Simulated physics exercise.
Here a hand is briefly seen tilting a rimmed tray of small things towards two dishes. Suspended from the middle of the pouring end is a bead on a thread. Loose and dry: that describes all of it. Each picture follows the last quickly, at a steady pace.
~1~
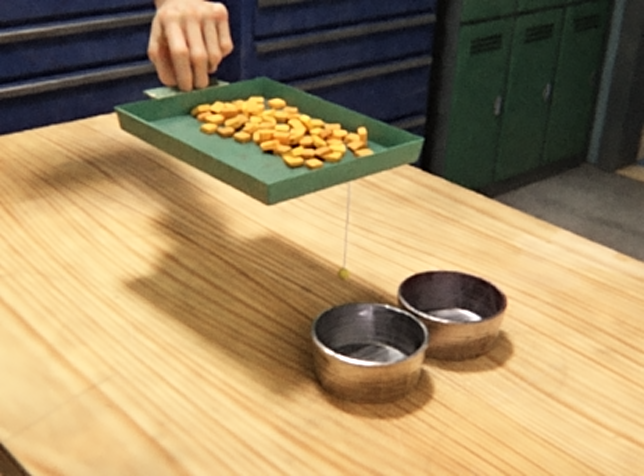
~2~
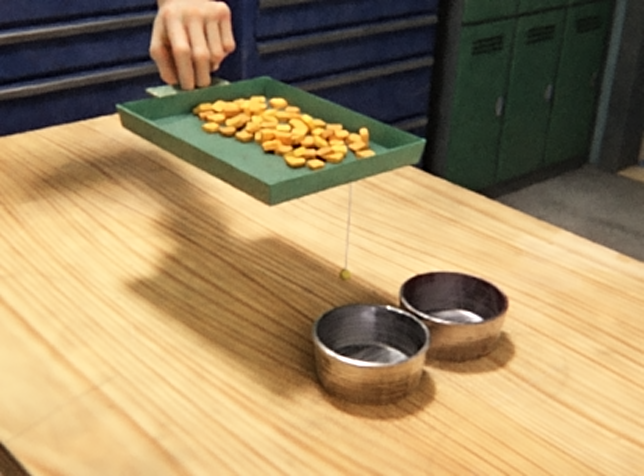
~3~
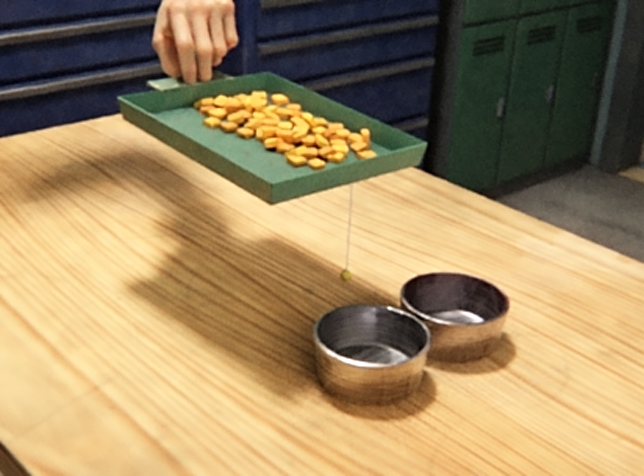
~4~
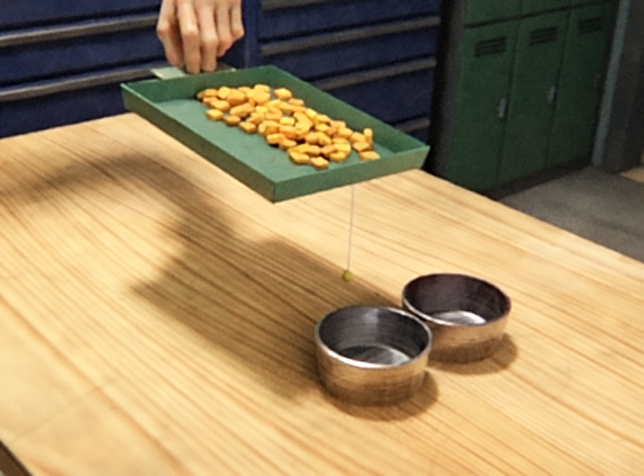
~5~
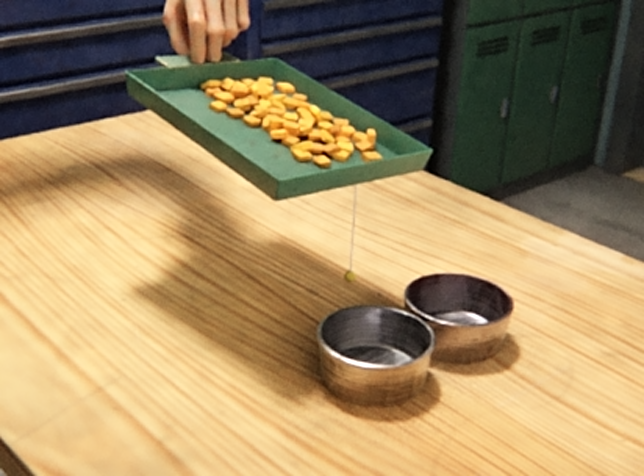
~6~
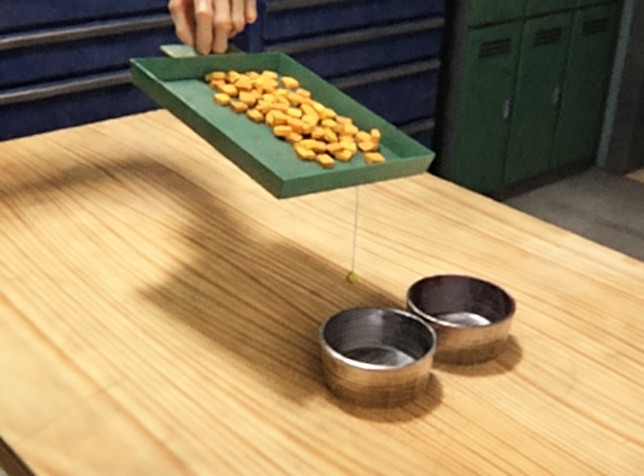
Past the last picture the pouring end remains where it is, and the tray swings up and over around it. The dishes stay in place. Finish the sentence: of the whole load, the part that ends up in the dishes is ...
... less than half.
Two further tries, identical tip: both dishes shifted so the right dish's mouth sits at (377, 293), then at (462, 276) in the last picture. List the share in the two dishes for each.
30 per cent the first time, 60 per cent the second time.
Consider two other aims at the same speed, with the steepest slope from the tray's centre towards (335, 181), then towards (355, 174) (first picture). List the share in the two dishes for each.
Close to 70 percent first and close to 70 percent second.
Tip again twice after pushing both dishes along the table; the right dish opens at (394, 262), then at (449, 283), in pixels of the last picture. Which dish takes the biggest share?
The first time it is the dish to the right, and the second time it is the dish to the right.
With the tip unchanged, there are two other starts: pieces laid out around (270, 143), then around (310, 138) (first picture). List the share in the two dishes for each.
It would be roughly 20 per cent for the first and roughly 10 per cent for the second.
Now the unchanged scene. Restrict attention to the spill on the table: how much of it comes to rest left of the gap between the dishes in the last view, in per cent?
That comes to about 60 per cent of the pieces.
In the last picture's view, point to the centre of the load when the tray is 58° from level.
Look around (370, 124) in the last picture.
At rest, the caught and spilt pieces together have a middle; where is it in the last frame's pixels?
Resting centre, last frame: Roughly (421, 304).
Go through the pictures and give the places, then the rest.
In the first frame, corners of the pouring end (269, 181) and (418, 139), level; middle of the load (282, 130), small crackers; left dish (410, 374); right dish (491, 333); bead on its thread (344, 274).
In the second frame, corners of the pouring end (271, 182) and (420, 140), level; middle of the load (283, 130).
In the third frame, corners of the pouring end (273, 181) and (422, 143), tipped barely, lowest at the right corner; middle of the load (285, 127).
In the fourth frame, corners of the pouring end (276, 179) and (424, 146), tipped a little, lowest at the right corner; middle of the load (287, 123).
In the fifth frame, corners of the pouring end (280, 177) and (427, 149), tipped a little, lowest at the right corner; middle of the load (290, 118).
In the sixth frame, corners of the pouring end (284, 176) and (430, 153), tipped a little, lowest at the right corner; middle of the load (294, 115); left dish (418, 378); right dish (500, 337).
Just after the last frame, tray tipped steeply; every one on the tray.
A moment on, tray tipped right over; the larger part on the tray; just a few in the right dish; roughly a quarter outside both; about a tenth in the air.
Further on, tray tipped past a quarter turn; just a few in the left dish; roughly a quarter in the right dish; the larger part outside both.
When it is over, tray tipped past a quarter turn; just a few in the left dish; roughly a quarter in the right dish; the larger part outside both.
